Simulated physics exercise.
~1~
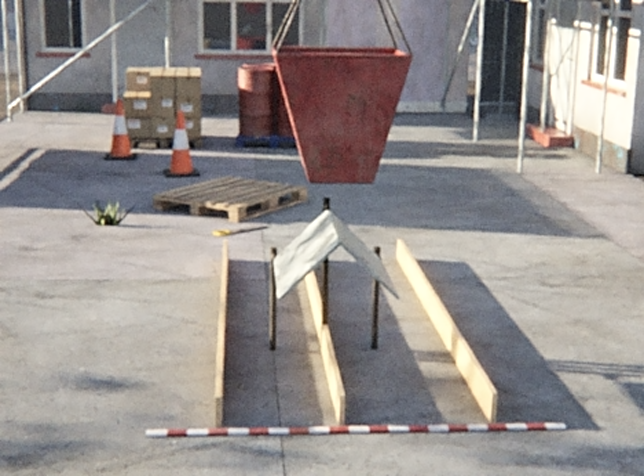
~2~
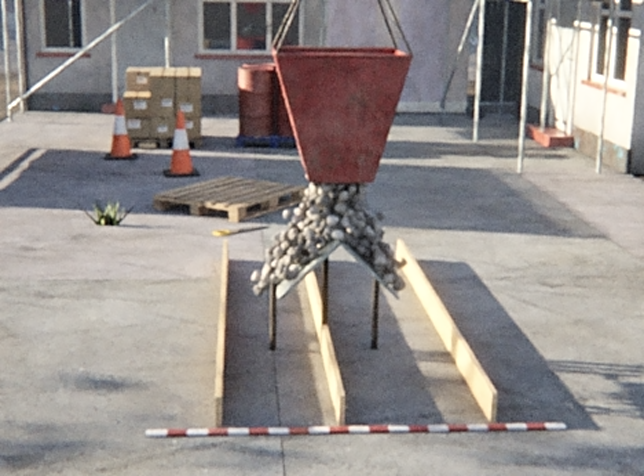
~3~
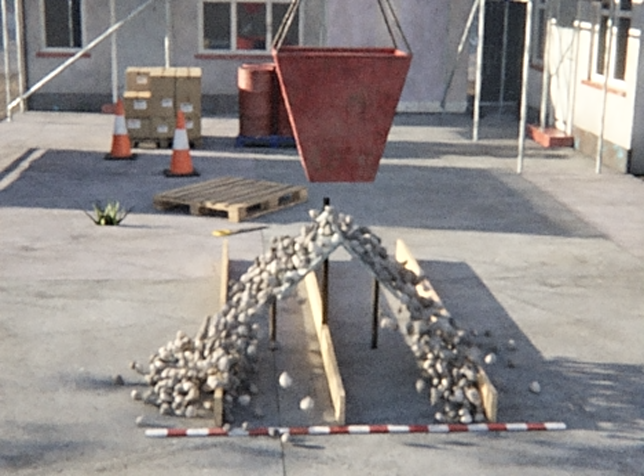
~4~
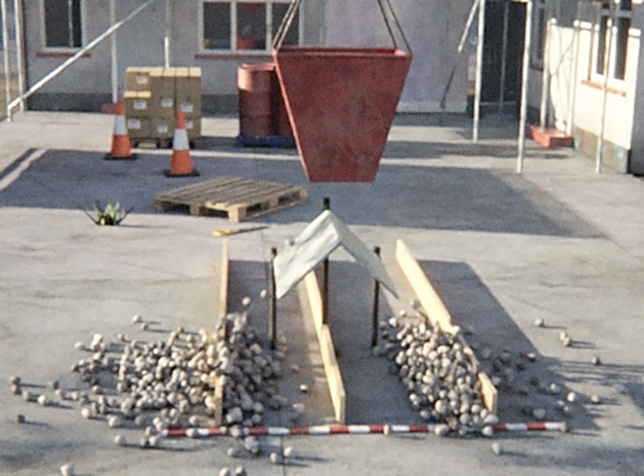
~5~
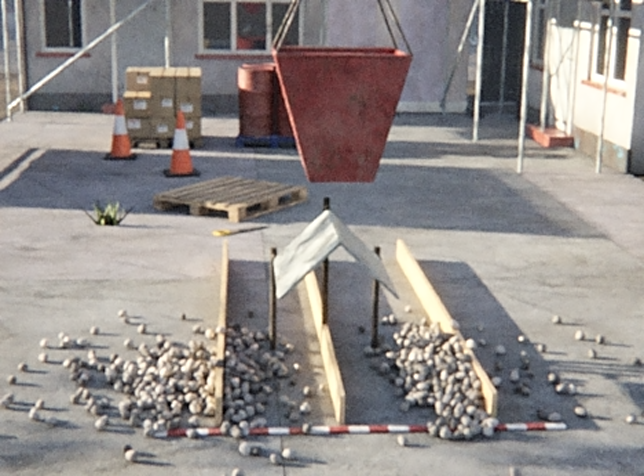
In a paved yard beside a pale building, a hanging red skip releases grey stones onto a peaked steel cover, where they split and slide down both sides, finally lying in heaps across the two plank-edged bays, with many spilled beyond the left bay and a few scattered to the right.
